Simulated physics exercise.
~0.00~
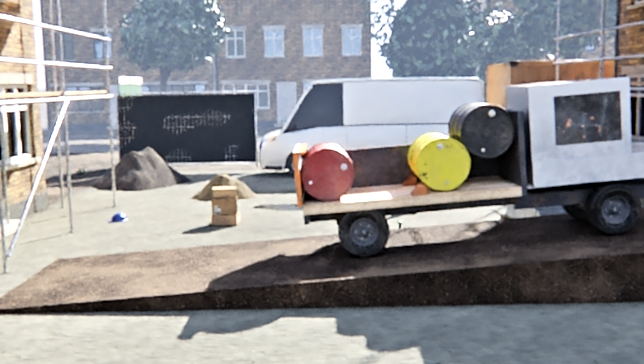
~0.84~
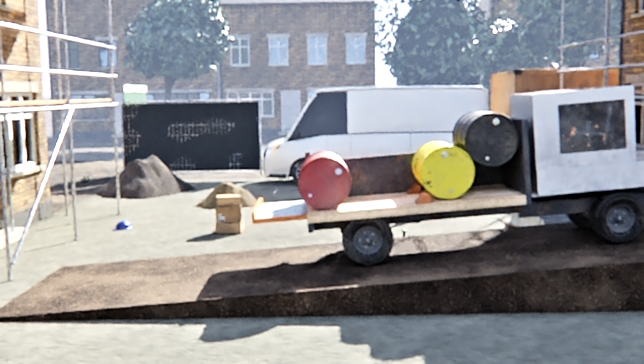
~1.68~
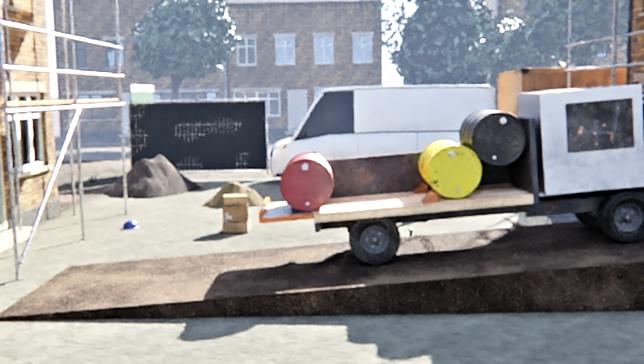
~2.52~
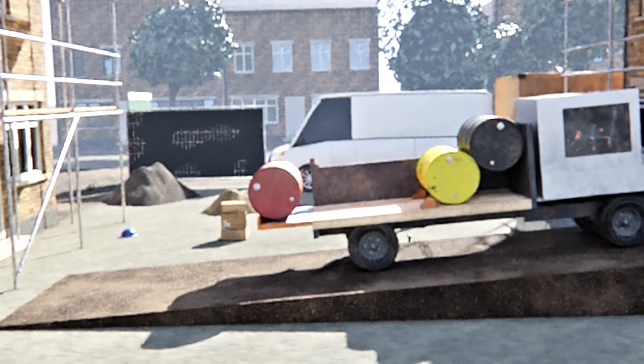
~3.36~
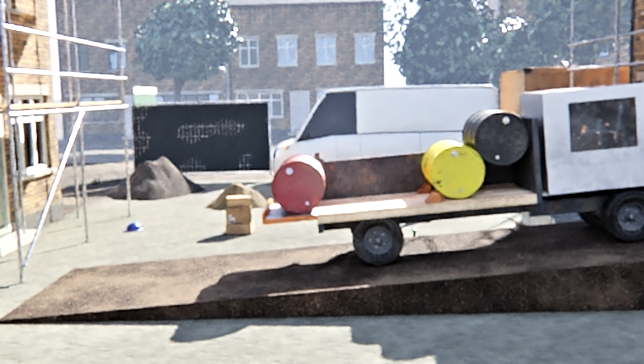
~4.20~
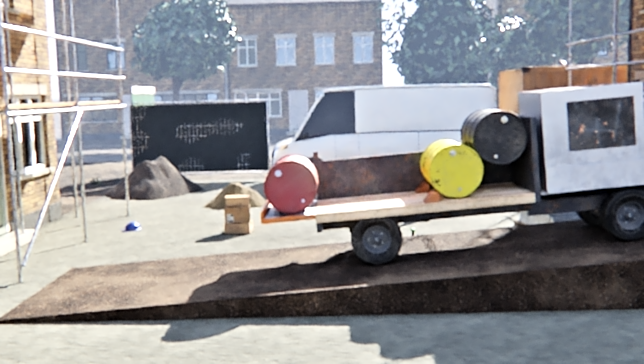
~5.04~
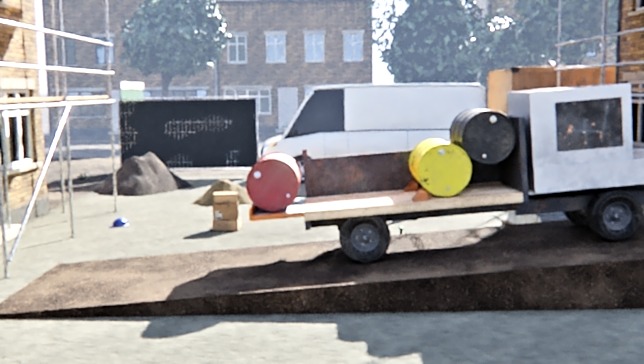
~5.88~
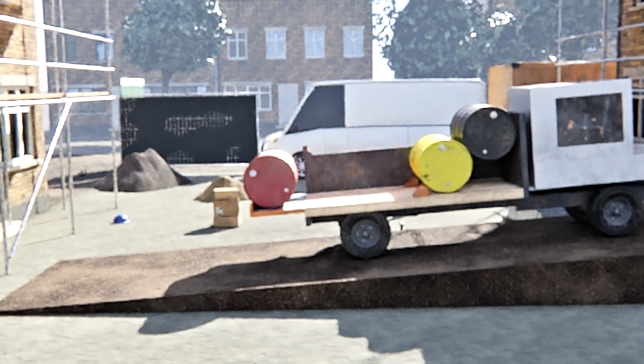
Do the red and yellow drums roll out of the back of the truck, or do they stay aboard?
Both stay aboard. The red drum ends up on the lowered tailgate near its outer edge, and the yellow one remains in its place on the bed.
